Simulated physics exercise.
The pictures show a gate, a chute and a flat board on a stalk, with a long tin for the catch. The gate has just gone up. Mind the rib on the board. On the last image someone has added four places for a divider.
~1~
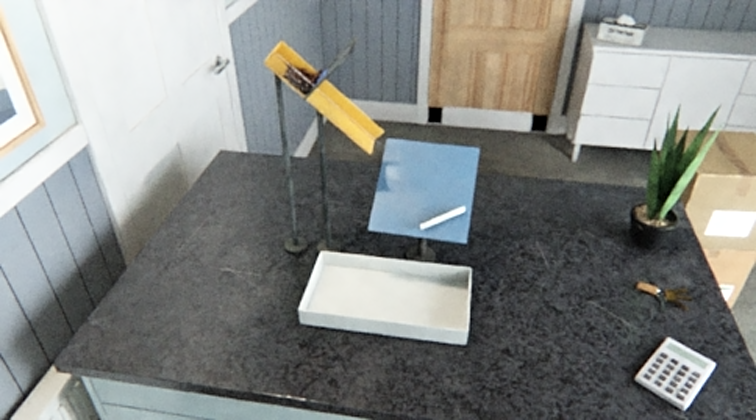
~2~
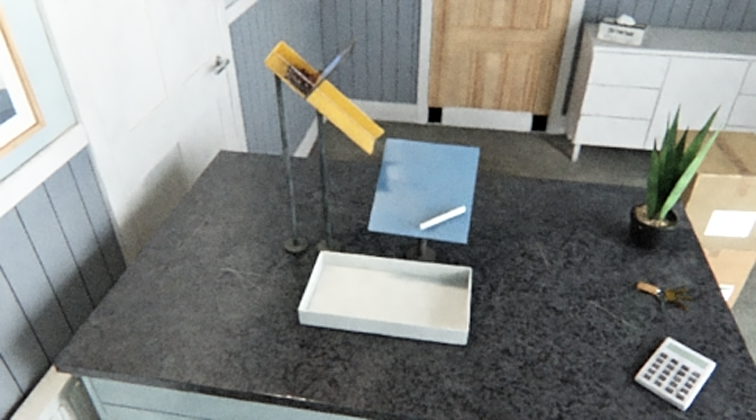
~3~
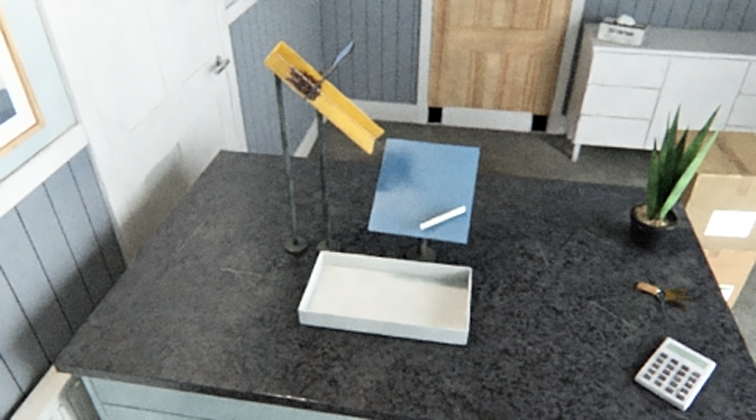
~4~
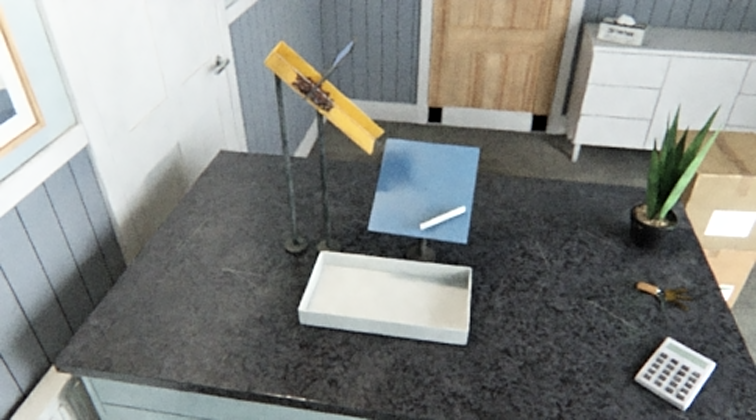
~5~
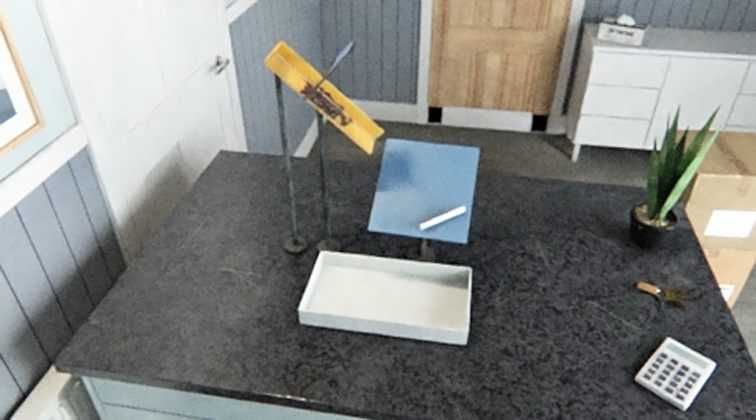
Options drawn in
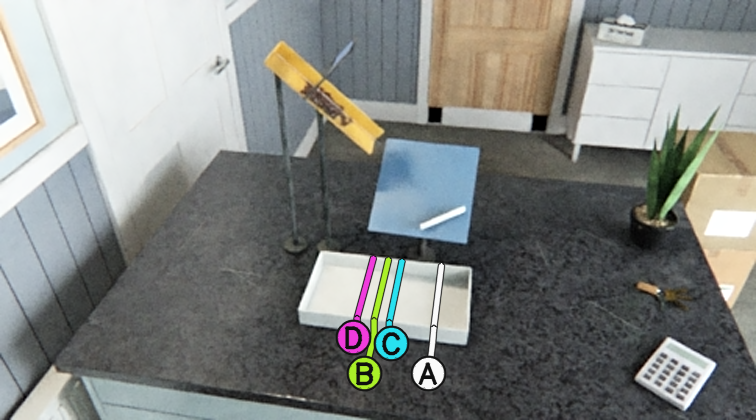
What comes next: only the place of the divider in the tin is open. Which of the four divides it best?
The best line is C.
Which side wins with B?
Right.
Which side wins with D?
More lands on the right.
On the marked copy, line A crosses the front rim at (433, 327); line B crosses the front rim at (374, 319); line C crosses the front rim at (389, 321); line D crosses the front rim at (357, 317).
With A, of what is caught, almost all on the left of the divider, just a few on the right.
With B, of what is caught, about a tenth on the left of the divider, the larger part on the right.
With C, of what is caught, roughly half on the left of the divider, roughly half on the right.
With D, of what is caught, just a few on the left of the divider, almost all on the right.
